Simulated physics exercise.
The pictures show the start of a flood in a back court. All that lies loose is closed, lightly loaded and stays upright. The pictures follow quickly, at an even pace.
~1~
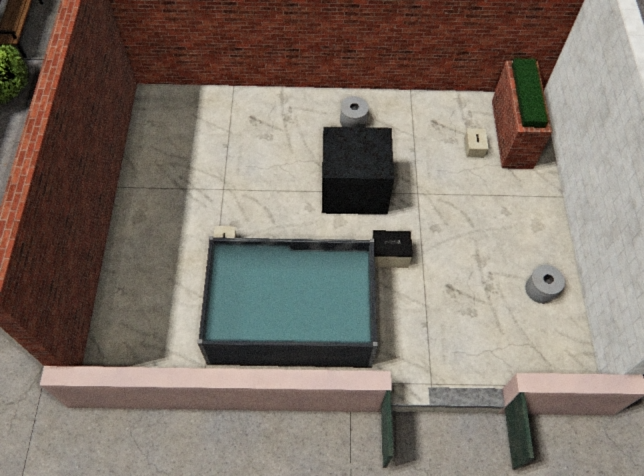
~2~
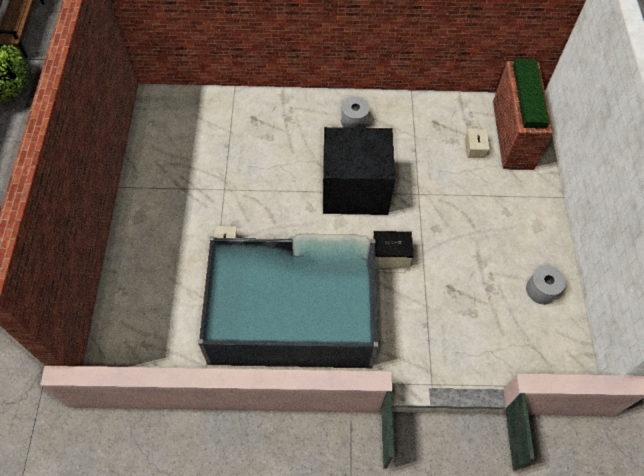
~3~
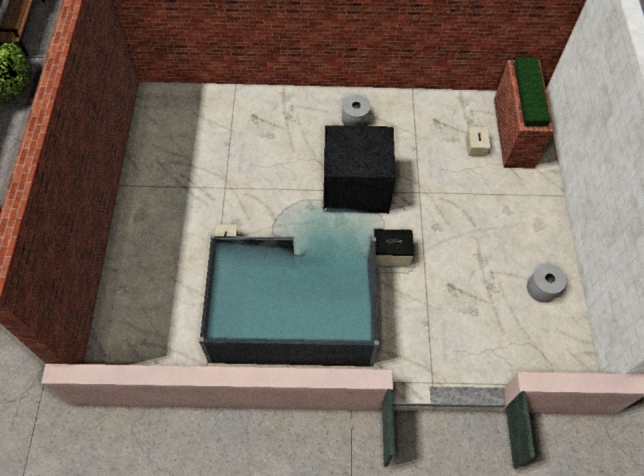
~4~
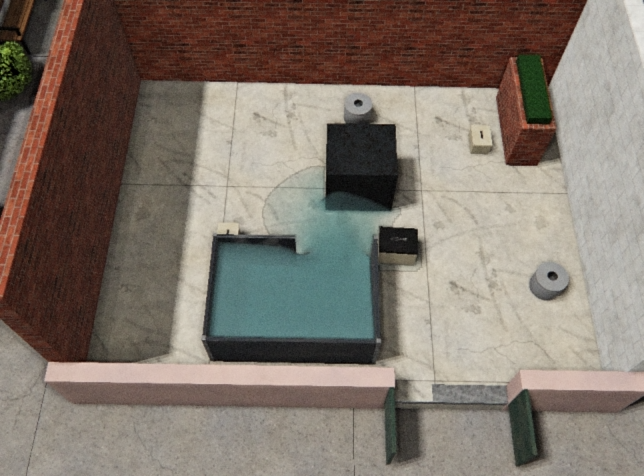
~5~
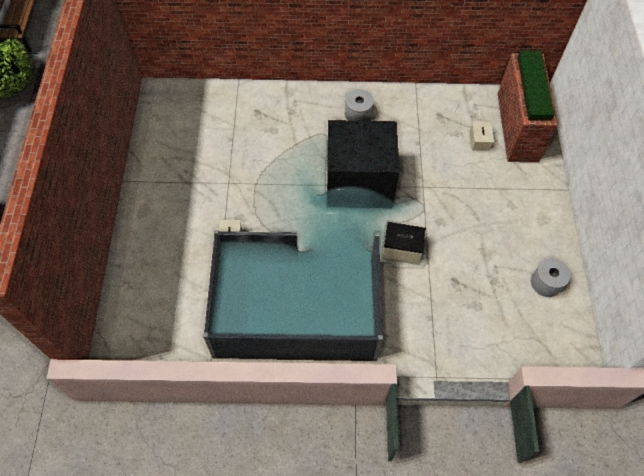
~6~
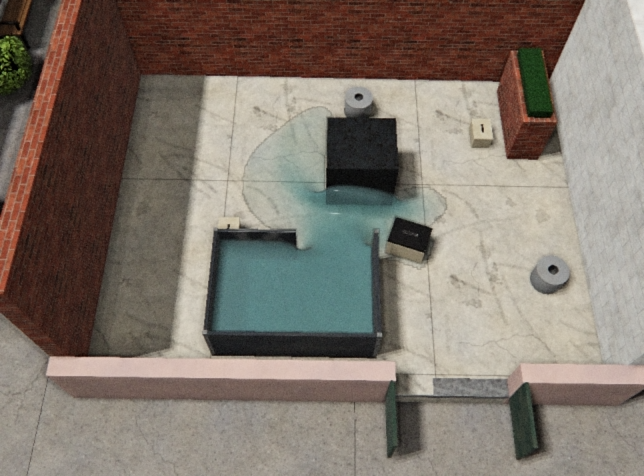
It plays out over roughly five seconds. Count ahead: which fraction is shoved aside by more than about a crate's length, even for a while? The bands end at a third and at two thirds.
Share: From one to two thirds.
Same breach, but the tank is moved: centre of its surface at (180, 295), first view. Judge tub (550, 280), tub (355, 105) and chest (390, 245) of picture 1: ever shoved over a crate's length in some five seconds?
In that order: Under that, moved that far, never so far.
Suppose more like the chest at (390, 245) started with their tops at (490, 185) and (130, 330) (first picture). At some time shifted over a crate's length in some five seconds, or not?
One after the other: Moved that far, less than that.
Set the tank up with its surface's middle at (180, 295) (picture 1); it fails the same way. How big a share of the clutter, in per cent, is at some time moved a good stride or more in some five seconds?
Near 60 in a hundred.
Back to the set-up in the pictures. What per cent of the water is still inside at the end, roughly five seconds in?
Near 100 in a hundred.
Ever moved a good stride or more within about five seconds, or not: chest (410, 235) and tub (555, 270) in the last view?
One after the other: Shifted that much, that far or more.
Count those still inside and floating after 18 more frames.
The number is 2.
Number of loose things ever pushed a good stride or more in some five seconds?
2 of them.
A moment on, 0 of 5 are well off their spots; 0 afloat.
Next, 1 of 5 are well off their spots; 0 afloat.
Later, 2 of 5 are well off their spots; 2 afloat.
In the end, 2 of 5 are well off their spots, and 2 have been at some point; 1 afloat.
